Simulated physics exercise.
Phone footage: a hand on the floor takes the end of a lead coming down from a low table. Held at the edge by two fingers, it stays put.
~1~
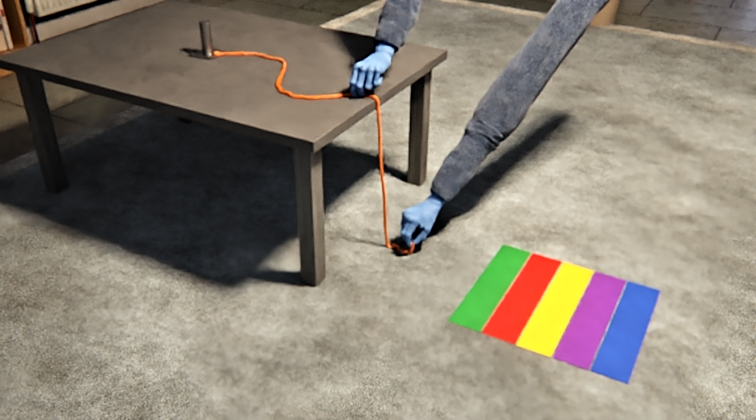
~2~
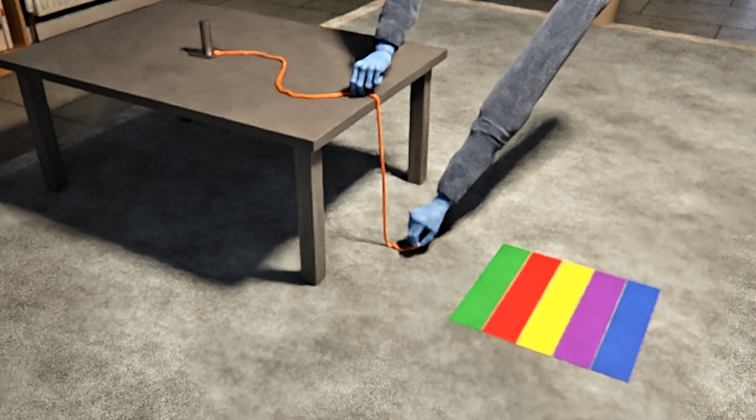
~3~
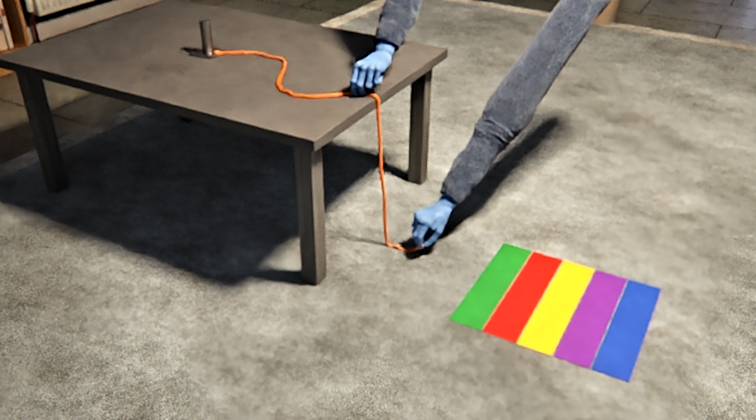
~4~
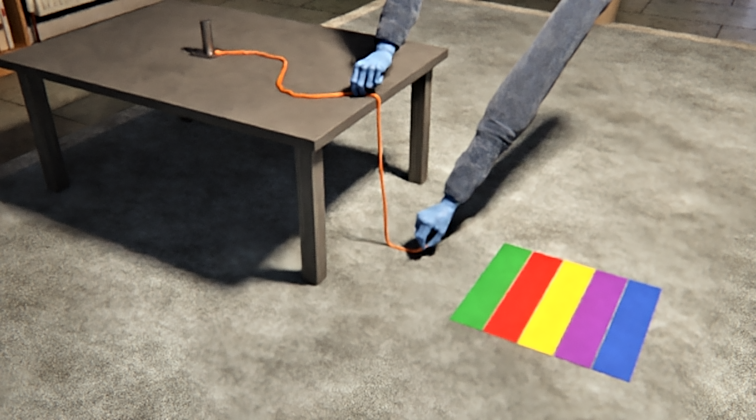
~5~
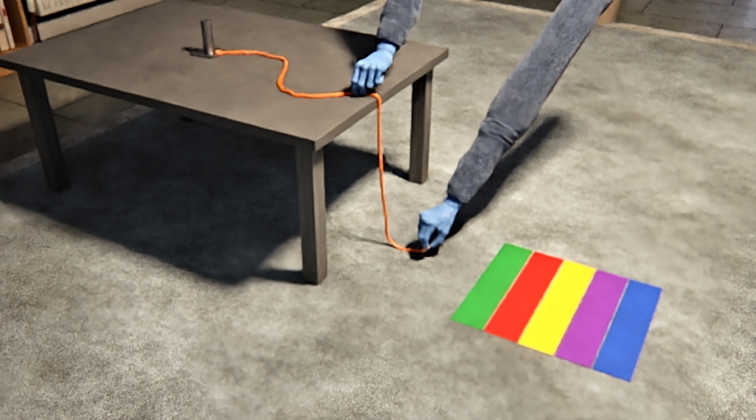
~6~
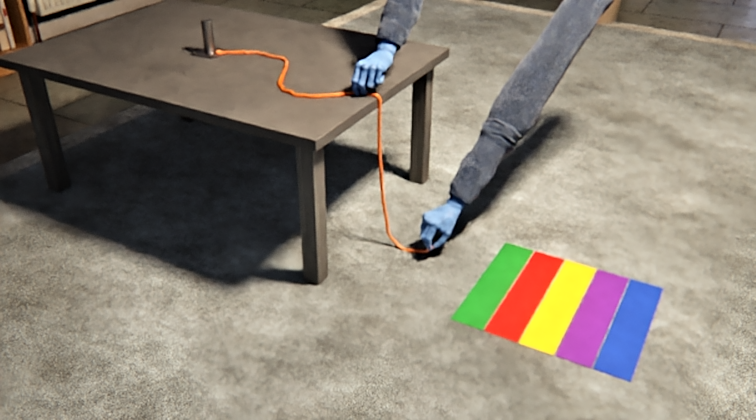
Gloved hand on the floor drawing the end of an orange lead slightly right, another hand holding it at the table edge.
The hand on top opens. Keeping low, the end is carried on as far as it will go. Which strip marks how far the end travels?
The purple strip.
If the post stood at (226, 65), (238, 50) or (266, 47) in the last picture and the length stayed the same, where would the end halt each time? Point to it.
Try by try, around (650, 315), (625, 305) and (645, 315).
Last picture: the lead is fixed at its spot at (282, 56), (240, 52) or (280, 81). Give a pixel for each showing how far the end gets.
The pixel places are (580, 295), (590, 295) and (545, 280), one per try.
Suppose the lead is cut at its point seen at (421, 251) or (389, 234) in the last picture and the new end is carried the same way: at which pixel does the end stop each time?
In turn, (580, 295) for the first and (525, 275) for the second.
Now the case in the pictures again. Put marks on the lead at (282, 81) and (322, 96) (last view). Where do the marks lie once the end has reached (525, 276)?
(327, 83) and (379, 111), approximately.
Early on, end near (524, 275); over red.
Midway, end near (572, 290); over yellow.
At the end of the slack, end near (601, 299); over purple. It halts on the purple strip.
